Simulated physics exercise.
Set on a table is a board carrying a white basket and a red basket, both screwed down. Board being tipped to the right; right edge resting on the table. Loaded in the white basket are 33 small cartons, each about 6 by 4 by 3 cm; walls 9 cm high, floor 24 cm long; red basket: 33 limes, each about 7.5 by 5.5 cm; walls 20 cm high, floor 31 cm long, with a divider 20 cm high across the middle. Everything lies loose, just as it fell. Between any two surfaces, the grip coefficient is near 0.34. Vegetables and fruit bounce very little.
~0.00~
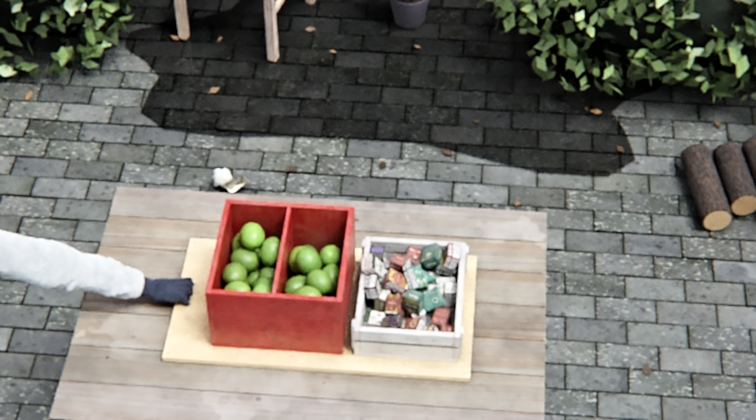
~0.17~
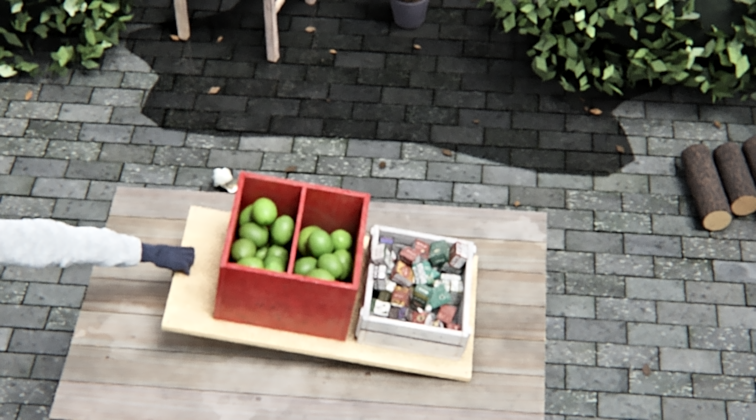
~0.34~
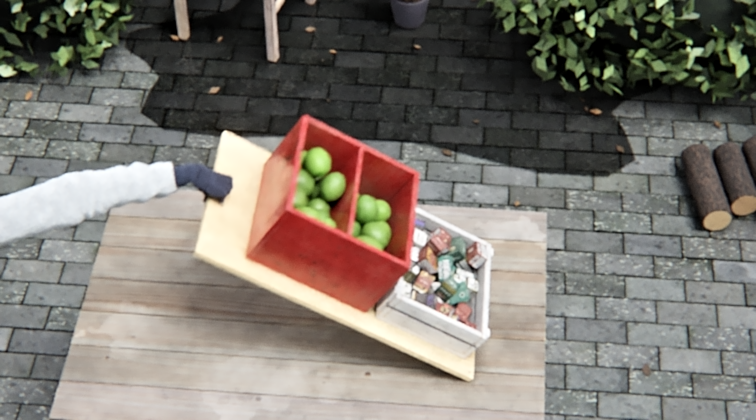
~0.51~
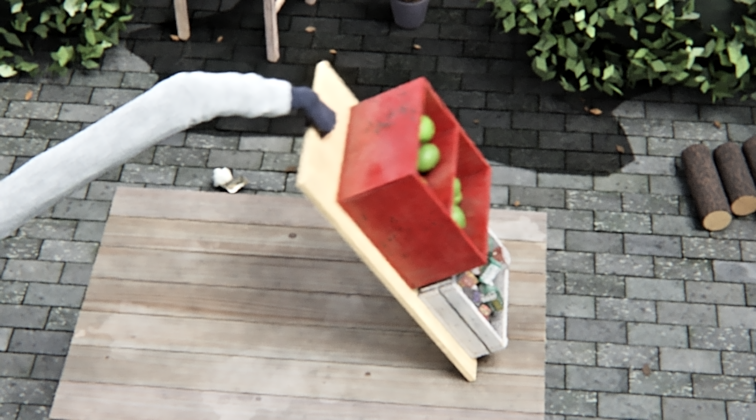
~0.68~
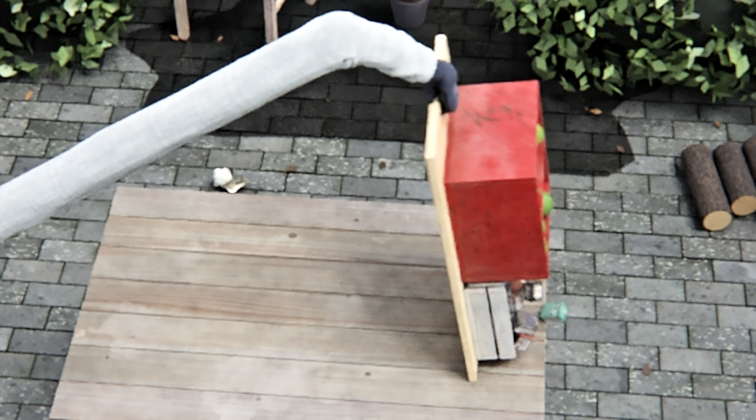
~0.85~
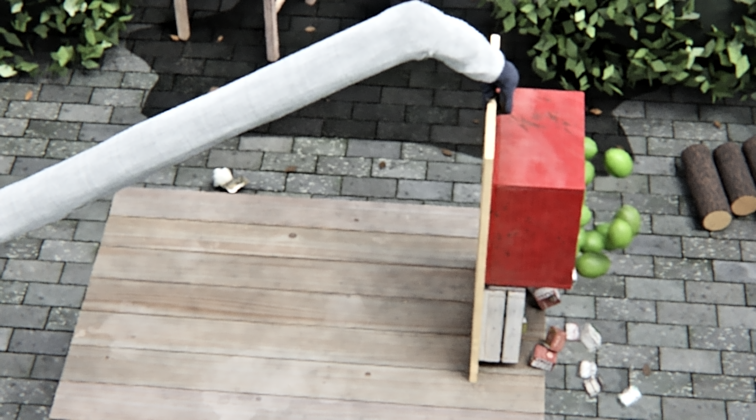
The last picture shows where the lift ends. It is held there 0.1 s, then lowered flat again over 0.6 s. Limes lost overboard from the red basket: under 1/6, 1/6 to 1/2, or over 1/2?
It spills beyond half.
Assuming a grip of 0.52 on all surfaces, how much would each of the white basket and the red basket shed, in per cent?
Then white basket 70, red basket 90 per cent.
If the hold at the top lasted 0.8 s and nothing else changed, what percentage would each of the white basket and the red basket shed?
That would cost white basket 60 per cent of its load and red basket 80 per cent.
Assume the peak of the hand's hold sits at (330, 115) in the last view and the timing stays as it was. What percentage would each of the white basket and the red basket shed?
In that case white basket sheds 10 percent of its load and red basket sheds 0 percent.
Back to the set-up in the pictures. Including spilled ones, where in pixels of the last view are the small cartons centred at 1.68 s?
Somewhere around pixel (530, 358).
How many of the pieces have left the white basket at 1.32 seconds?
Count for the white basket: Roughly 20.
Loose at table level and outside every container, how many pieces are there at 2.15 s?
Some 6 pieces.
After 1.06 s, tilt 82°; the white basket is down by 15 of 33 and the red basket is down by 23 of 33.
After 1.32 s, tilt 30°; the white basket is down by 19 of 33 and the red basket is down by 33 of 33.
After 1.68 s, tilt 0°; the white basket is down by 20 of 33 and the red basket is down by 33 of 33.
Outcome (at 2.15 s), the white basket is down by 20 of 33 and the red basket is down by 33 of 33. Asked share, 33 of 33, 100 per cent.
